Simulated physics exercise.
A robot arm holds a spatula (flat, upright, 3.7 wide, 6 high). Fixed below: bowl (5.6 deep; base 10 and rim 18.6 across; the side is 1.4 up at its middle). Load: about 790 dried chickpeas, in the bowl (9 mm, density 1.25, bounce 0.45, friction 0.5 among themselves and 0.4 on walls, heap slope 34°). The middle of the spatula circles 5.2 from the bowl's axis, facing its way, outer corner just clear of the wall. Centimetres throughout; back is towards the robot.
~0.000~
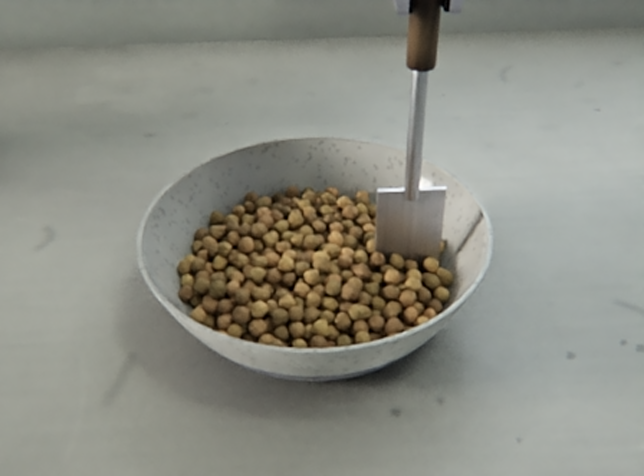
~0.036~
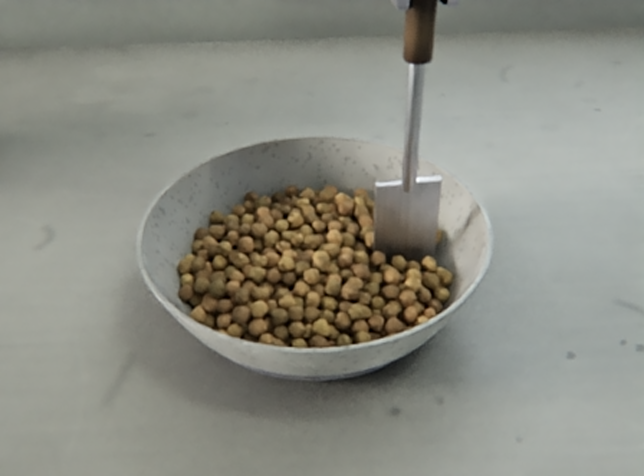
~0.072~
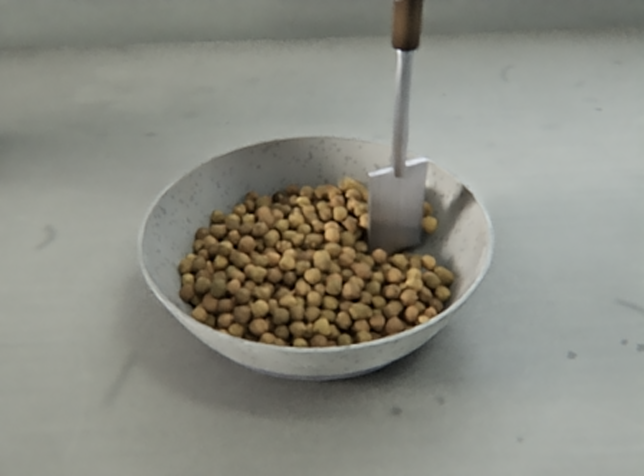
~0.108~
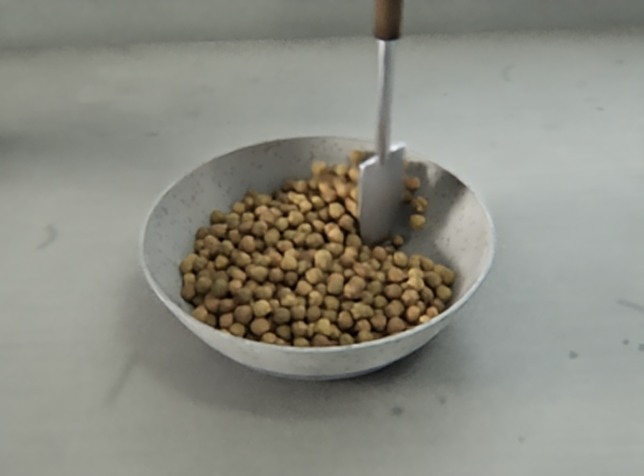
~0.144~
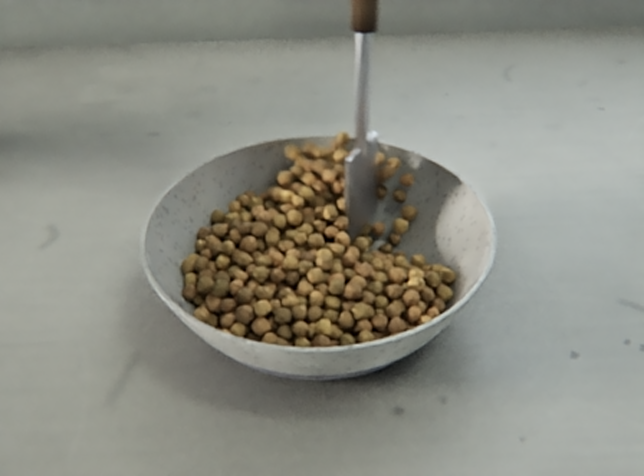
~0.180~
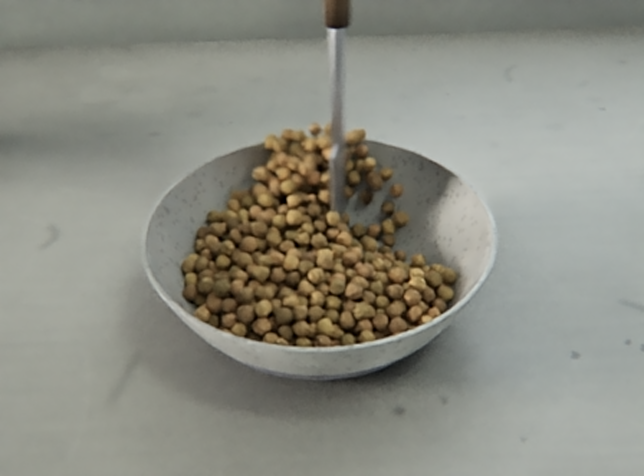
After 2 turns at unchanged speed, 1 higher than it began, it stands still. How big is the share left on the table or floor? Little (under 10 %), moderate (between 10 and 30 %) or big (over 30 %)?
A moderate share, between 10 and 30 %, ends on the table or floor.
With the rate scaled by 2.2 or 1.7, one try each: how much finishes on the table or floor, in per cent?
Some 45 and 35 per cent.
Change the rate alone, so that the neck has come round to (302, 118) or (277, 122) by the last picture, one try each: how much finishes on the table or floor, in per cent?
Some 25 and 35 per cent.
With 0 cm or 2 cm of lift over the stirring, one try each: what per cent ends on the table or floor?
Some 25 and 10 per cent.
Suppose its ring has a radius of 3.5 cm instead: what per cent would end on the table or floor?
It would be near 0 per cent.
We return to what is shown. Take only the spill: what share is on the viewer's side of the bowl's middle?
Roughly 60 per cent.
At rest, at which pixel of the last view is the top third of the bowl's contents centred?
Near (345, 253).
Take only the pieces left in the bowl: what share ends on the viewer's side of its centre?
About 50 per cent.
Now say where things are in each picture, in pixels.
In the first picture, the spatula neck at (414, 165), 0° round; upper third of the load around (309, 262), from x 185 to 445, top at y 195; 791 in the bowl.
In the second picture, the spatula neck at (411, 157), 8° round; upper third of the load around (311, 259), from x 185 to 445, top at y 195.
In the third picture, the spatula neck at (400, 143), 24° round; upper third of the load around (318, 255), from x 185 to 445, top at y 180.
In the fourth picture, the spatula neck at (384, 131), 41° round; upper third of the load around (318, 244), from x 185 to 445, top at y 155.
In the fifth picture, the spatula neck at (362, 123), 58° round; upper third of the load around (312, 235), from x 190 to 445, top at y 140.
In the sixth picture, the spatula neck at (338, 118), 75° round; upper third of the load around (300, 228), from x 190 to 450, top at y 130; 791 in the bowl.
After 0.72 s, 329° round, highest piece 8 above the table; 709 in the bowl, 74 on the table or floor, 8 in flight or on the tool.
After 1.27 s, 223° round, highest piece 7 above the table; 652 in the bowl, 135 on the table or floor, 4 in flight or on the tool.
After 1.74 s, 0° round, highest piece 5 above the table; 643 in the bowl, 148 on the table or floor.
After 2.44 s, 0° round, highest piece 5 above the table; 643 in the bowl, 148 on the table or floor.
In the end, 643 in the bowl, 148 on the table or floor. That is 19 % on the table or floor.
